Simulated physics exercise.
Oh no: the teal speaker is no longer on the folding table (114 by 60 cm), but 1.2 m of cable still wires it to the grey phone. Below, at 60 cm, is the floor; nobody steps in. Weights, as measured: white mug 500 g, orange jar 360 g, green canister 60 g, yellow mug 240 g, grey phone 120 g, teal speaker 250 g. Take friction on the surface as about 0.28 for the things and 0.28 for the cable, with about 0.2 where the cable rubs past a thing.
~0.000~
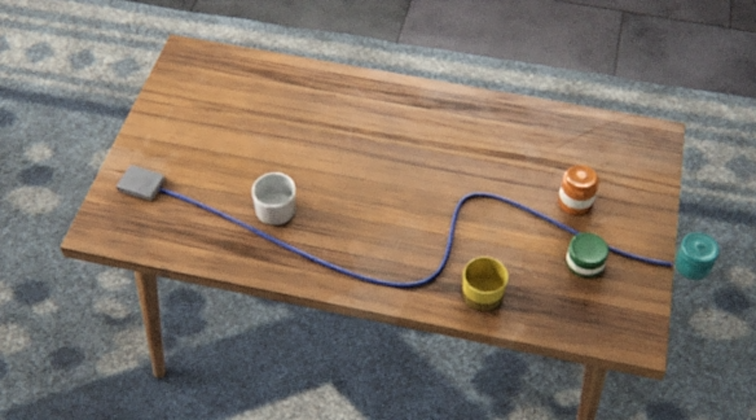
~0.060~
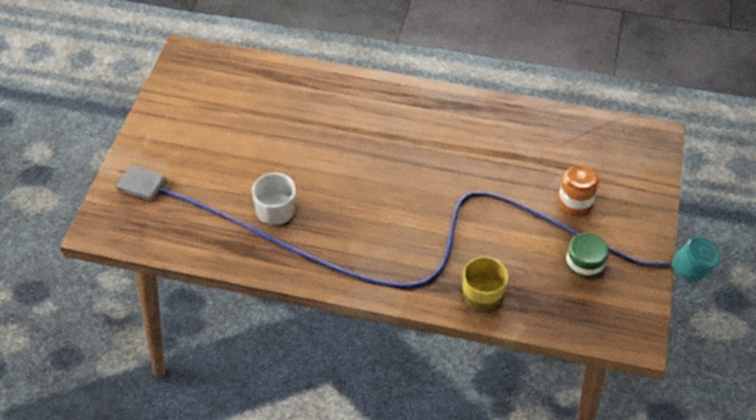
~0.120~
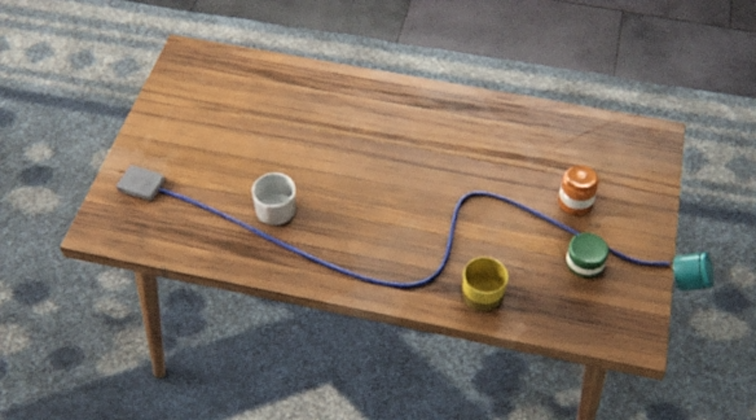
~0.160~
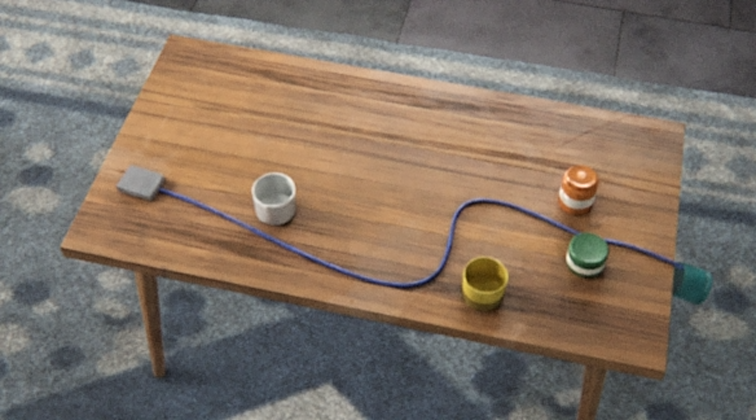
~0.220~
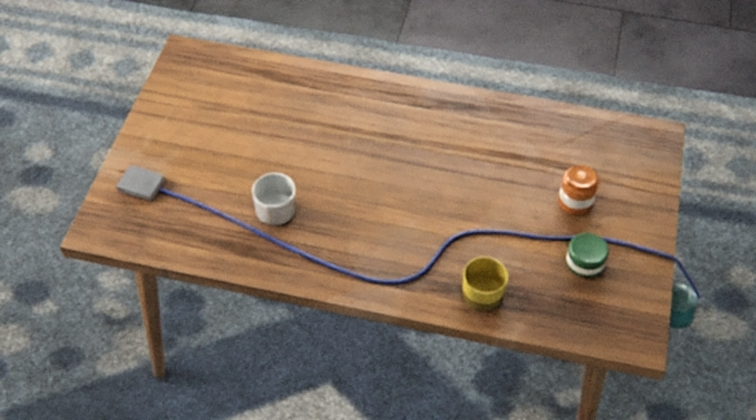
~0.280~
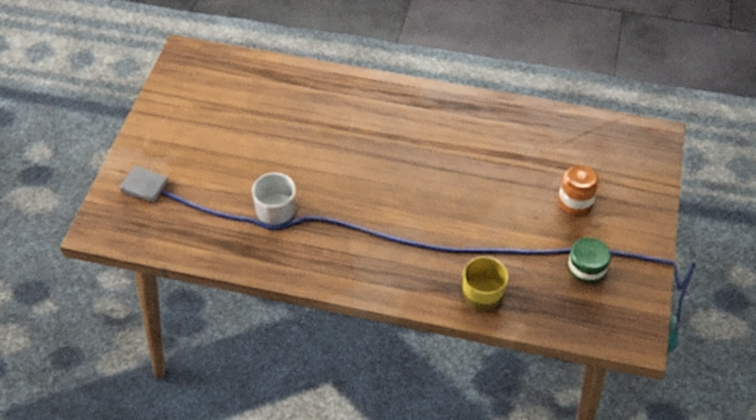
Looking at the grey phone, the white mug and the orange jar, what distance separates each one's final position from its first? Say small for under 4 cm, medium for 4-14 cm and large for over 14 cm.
In order: The grey phone is large, the white mug is small, the orange jar is small.
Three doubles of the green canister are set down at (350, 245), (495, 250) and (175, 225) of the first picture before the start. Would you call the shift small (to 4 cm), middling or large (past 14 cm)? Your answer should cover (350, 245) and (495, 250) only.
Taking them in turn, the first shows a lot of movement and the second shows a medium amount of movement.
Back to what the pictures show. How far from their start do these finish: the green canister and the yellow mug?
Approx. final shift - green canister: 10 cm; yellow mug: 2 cm.
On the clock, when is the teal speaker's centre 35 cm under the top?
Answer: 0.40 s on the clock.
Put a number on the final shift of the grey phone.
Grey phone: 70 cm.
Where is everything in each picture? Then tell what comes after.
Grey phone (140, 180); white mug (274, 189); orange jar (582, 176); cable runs through (613, 249) (500, 198) (439, 271) (322, 262) (216, 212), in the first frame.
Teal speaker (701, 251); cable runs through (611, 250) (439, 271) (216, 212), in the second frame.
Teal speaker (694, 272); cable runs through (439, 271) (216, 212), in the third frame.
Teal speaker (690, 284); cable runs through (627, 245) (439, 270) (216, 212), in the fourth frame.
Teal speaker (678, 306); cable runs through (677, 261) (435, 259) (216, 212), in the fifth frame.
Grey phone (143, 182); white mug (274, 189); orange jar (582, 176); cable runs through (459, 250) (338, 222) (219, 215), in the sixth frame.
At 0.5 s, the cable's tail end at (275, 232); grey phone 27 cm off its start, white mug 1 cm off its start, green canister 10 cm off its start.
At 0.7 s, the cable's tail end at (397, 304); grey phone 55 cm off its start, white mug 1 cm off its start, green canister 10 cm off its start.
At 1.0 s, the cable's tail end at (460, 321); grey phone 65 cm off its start at (444, 303), white mug 1 cm off its start at (278, 189), green canister 10 cm off its start at (609, 292).
At 1.2 s, the cable's tail end at (460, 321); grey phone 65 cm off its start, white mug 1 cm off its start, green canister 10 cm off its start.
At 2.4 s, the cable's tail end at (460, 321); grey phone 65 cm off its start at (444, 303), white mug 1 cm off its start at (278, 189), orange jar 0 cm off its start at (582, 176), green canister 10 cm off its start at (609, 292).
